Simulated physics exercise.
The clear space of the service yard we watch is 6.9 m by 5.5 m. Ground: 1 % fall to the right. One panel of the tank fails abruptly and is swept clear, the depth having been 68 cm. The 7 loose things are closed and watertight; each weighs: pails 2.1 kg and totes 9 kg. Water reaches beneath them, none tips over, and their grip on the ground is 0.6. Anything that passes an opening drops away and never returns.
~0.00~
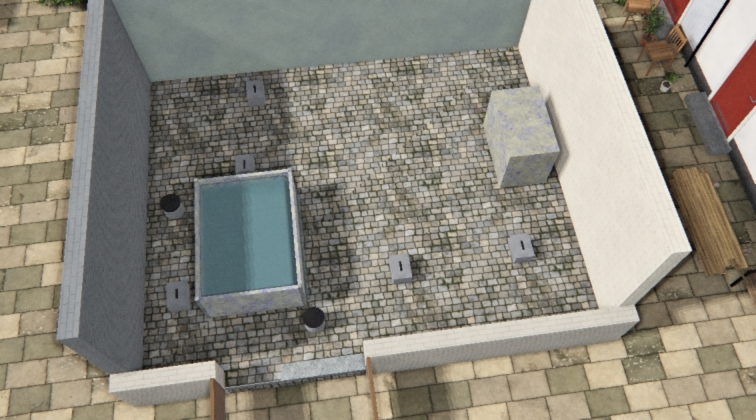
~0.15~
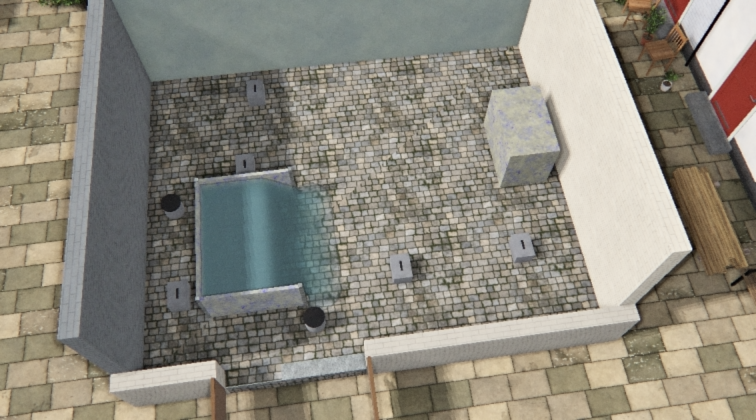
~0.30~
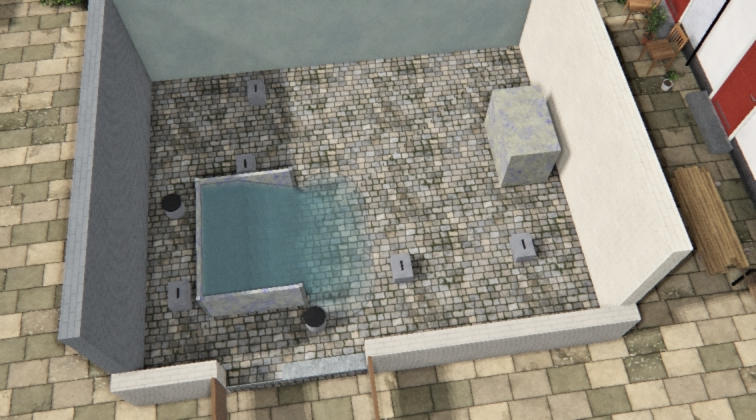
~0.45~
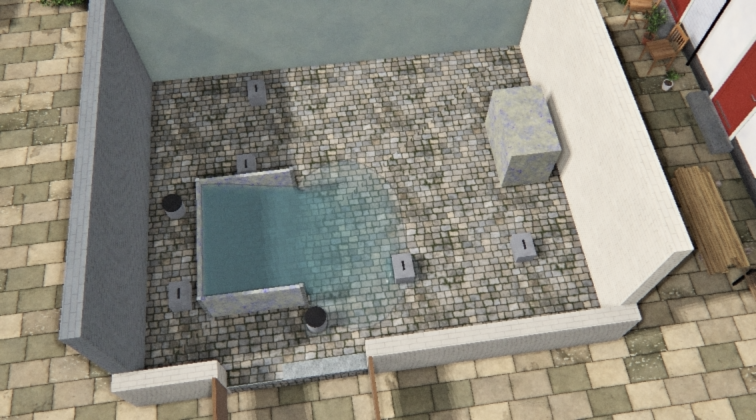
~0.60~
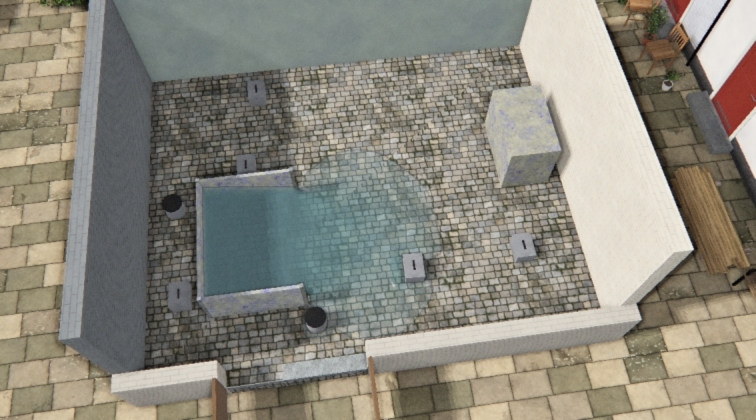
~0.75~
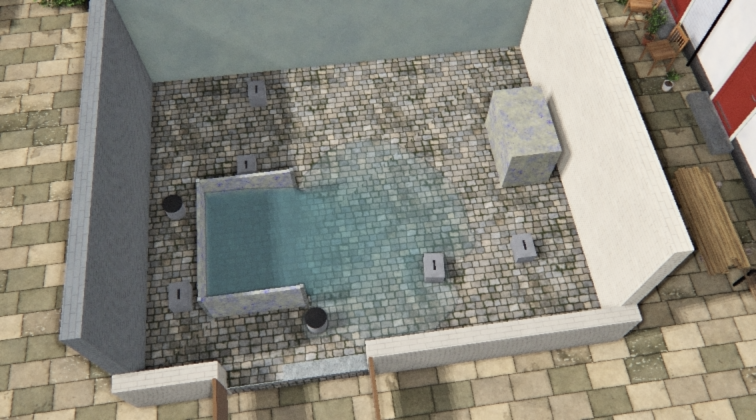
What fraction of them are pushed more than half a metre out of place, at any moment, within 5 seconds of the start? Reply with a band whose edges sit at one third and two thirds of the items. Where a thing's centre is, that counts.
Band: Under one third.
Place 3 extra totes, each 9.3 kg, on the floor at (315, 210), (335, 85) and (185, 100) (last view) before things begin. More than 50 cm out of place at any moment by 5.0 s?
So it's gets above, then stays below, then stays below.
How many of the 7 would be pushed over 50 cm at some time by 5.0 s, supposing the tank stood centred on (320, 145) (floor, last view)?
Then the count would be 1.
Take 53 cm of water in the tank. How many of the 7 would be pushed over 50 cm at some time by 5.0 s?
Count under that change: 2.
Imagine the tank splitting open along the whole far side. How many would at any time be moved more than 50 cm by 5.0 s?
Result: 4 of them.
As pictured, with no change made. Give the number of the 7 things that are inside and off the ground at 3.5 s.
The number is 2.
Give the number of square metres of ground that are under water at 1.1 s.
That flooded area is roughly 15 m2.
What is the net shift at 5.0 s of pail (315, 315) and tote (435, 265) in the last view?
Net shifts, in order: 0 cm and 250 cm.
After 1.1 s 1 of 7 are over 50 cm from their spots; 0 afloat.
After 2.2 s 2 of 7 are over 50 cm from their spots; 2 afloat.
After 3.5 s 1 of 7 are over 50 cm from their spots; 2 afloat.
After 5.0 s 2 of 7 are over 50 cm from their spots, and 2 have been at some point; 2 afloat.
